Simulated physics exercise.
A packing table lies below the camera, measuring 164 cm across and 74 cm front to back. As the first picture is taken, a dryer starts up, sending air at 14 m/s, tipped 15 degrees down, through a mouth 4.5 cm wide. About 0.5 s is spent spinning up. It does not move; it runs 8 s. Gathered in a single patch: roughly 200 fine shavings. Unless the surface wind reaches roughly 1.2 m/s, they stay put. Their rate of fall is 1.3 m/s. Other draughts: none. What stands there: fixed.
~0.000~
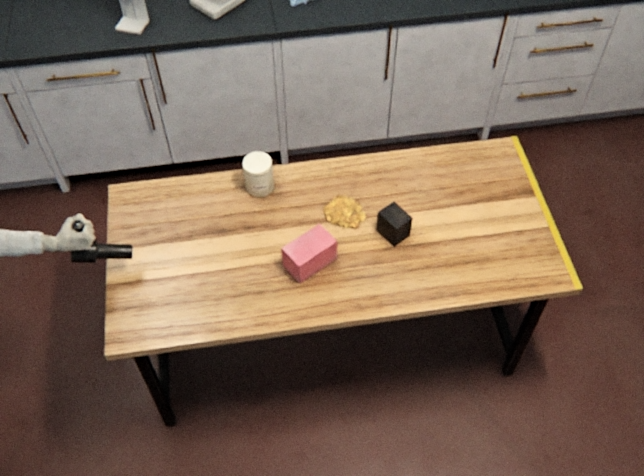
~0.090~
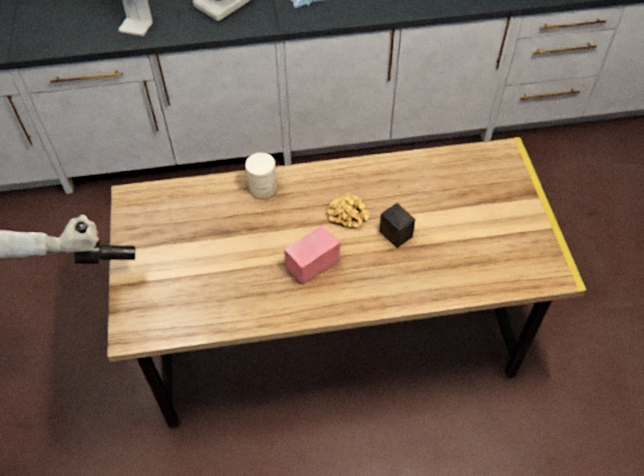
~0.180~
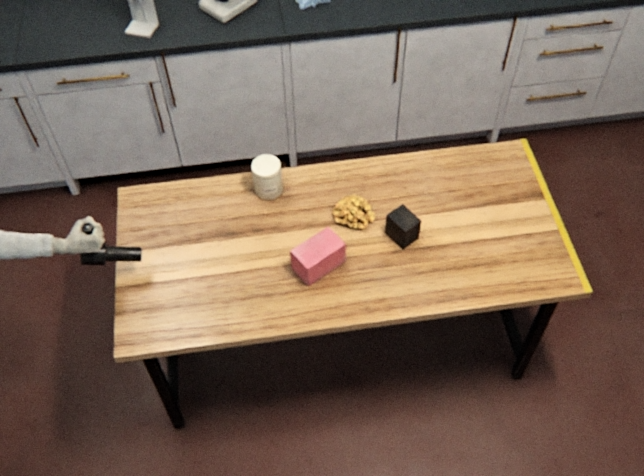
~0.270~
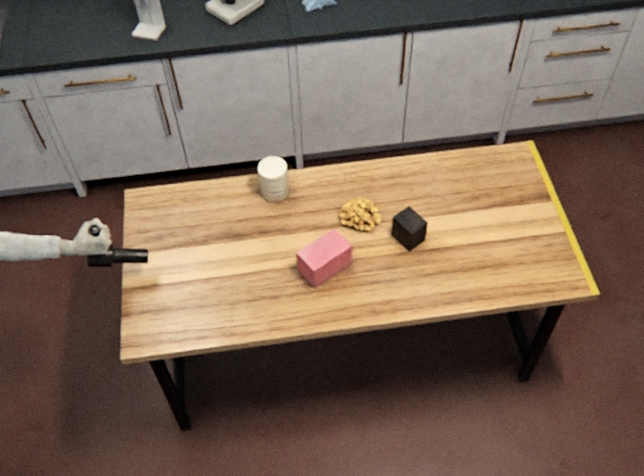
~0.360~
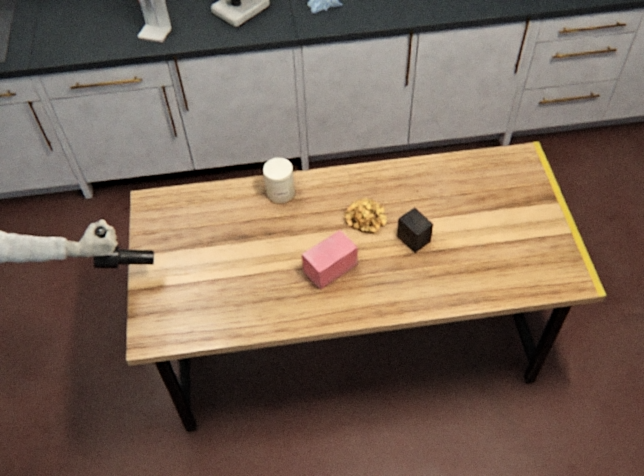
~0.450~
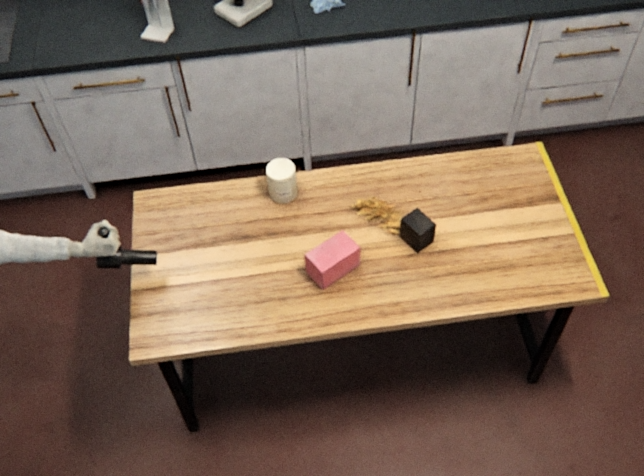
At first, a pile of yellowish shavings rests on a wooden table among a pink block, a black block and a white cylinder, while a gloved hand holds a black nozzle at the left edge. The view drifts slightly, then many shavings shift right toward the black block.
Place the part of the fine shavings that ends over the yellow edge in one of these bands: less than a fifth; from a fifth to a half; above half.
It is more than half.
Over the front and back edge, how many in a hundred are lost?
I'd guess close to 0 percent front and near 15 percent back.
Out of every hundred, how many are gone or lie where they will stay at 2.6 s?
Near 100 %.
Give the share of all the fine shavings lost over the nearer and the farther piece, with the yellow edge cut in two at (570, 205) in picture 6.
Some 10 % go over the nearer part and around 80 % over the farther part.
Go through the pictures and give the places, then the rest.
In the first frame, the middle of the fine shavings is near (344, 211), none has stirred yet and the mouth of the dryer is at (132, 252).
In the second frame, the middle of the fine shavings is near (347, 207), none has stirred yet and the yellow edge is centred on (550, 208).
In the third frame, the middle of the fine shavings is near (352, 208), none has stirred yet, the top of a block is at (404, 218) and the top of a block is at (318, 247).
In the fourth frame, the middle of the fine shavings is near (359, 210) and none has stirred yet.
In the fifth frame, the middle of the fine shavings is near (364, 212) and none has stirred yet.
In the sixth frame, the middle of the fine shavings is near (382, 209), the farthest in sight from the dryer is at (401, 211) and about 70 % have left their places.
After 1.6 s the count stands so, 77 % are over the yellow edge.
After 2.6 s the count stands so, 82 % are over the yellow edge.
After 4.4 s the count stands so, 82 % are over the yellow edge.
After 8.0 s, at the end, 84 % are over the yellow edge.
